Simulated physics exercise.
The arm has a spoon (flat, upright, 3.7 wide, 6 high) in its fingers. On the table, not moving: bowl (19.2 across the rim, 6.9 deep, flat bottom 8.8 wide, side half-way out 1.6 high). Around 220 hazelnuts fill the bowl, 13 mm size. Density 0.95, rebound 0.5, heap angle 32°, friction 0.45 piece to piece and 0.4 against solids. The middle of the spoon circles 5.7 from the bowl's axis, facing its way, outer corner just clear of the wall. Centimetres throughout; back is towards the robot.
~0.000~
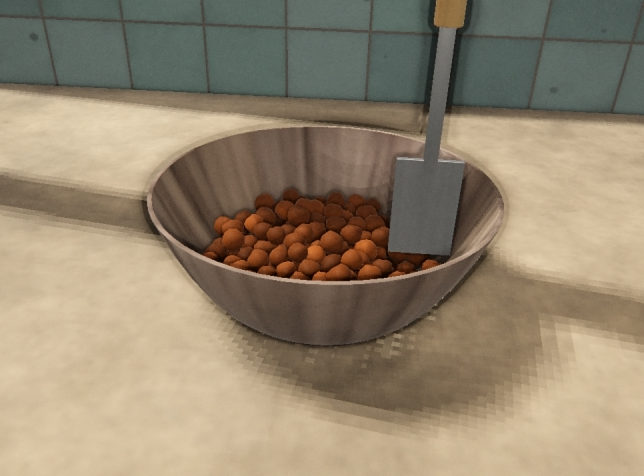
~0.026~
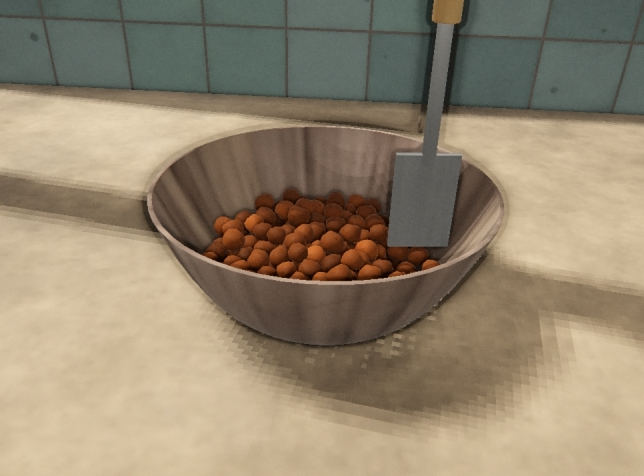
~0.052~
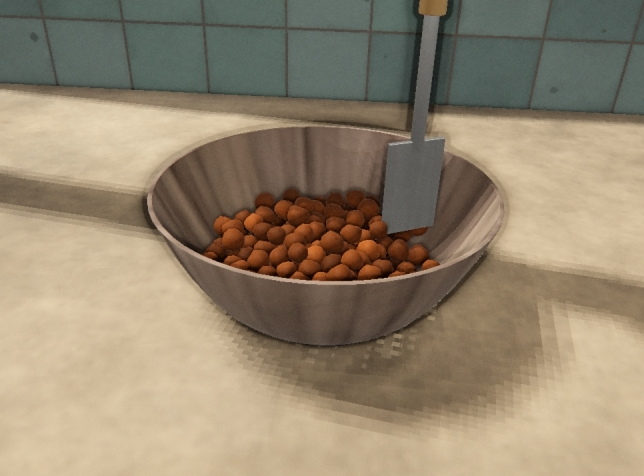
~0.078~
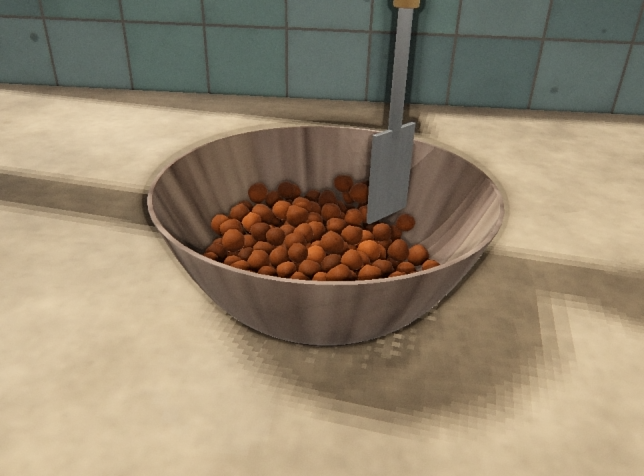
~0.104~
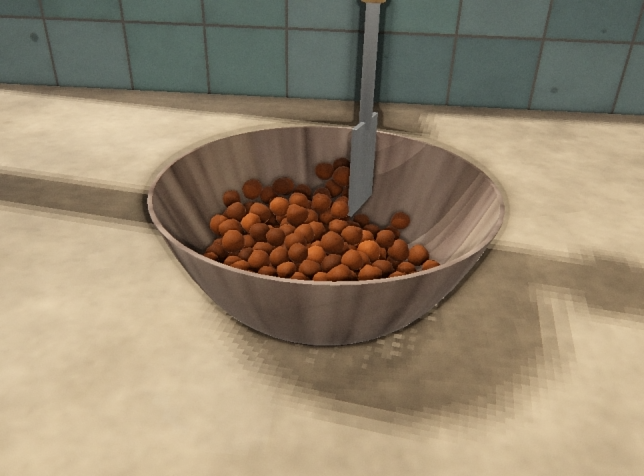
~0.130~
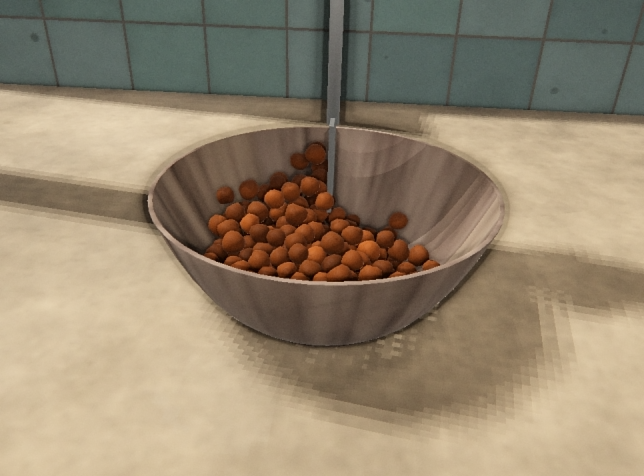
The clip shows a flat-bladed utensil sweeping leftward from the right side of a bowl of round brown hazelnuts on a counter, turning edge-on as it pushes some of them into a higher pile near the back wall.
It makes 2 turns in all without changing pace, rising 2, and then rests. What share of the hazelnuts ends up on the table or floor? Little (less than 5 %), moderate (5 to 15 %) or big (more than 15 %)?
Share on the table or floor: Moderate (5 to 15 %).
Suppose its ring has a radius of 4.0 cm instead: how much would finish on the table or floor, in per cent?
Then about 10 per cent.
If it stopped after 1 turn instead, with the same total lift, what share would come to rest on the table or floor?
In that case some 5 per cent.
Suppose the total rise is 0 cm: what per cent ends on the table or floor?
About 25 per cent.
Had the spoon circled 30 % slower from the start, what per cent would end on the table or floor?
In that case some 5 per cent.
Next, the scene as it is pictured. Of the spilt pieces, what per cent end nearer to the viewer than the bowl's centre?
Some 80 per cent.
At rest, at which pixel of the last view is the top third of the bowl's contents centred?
Near (324, 256).
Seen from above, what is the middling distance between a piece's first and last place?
About 2 cm.
By 0.43 s, 336° round, highest piece 11 above the table; 202 in the bowl, 6 on the table or floor, 12 in flight or on the tool.
By 0.72 s, 221° round, highest piece 5 above the table; 198 in the bowl, 22 on the table or floor.
By 1.07 s, 0° round, highest piece 4 above the table; 198 in the bowl, 22 on the table or floor.
By 1.77 s, 0° round, highest piece 4 above the table; 198 in the bowl, 22 on the table or floor.
Final count, 198 in the bowl, 22 on the table or floor. That is 10 % on the table or floor.
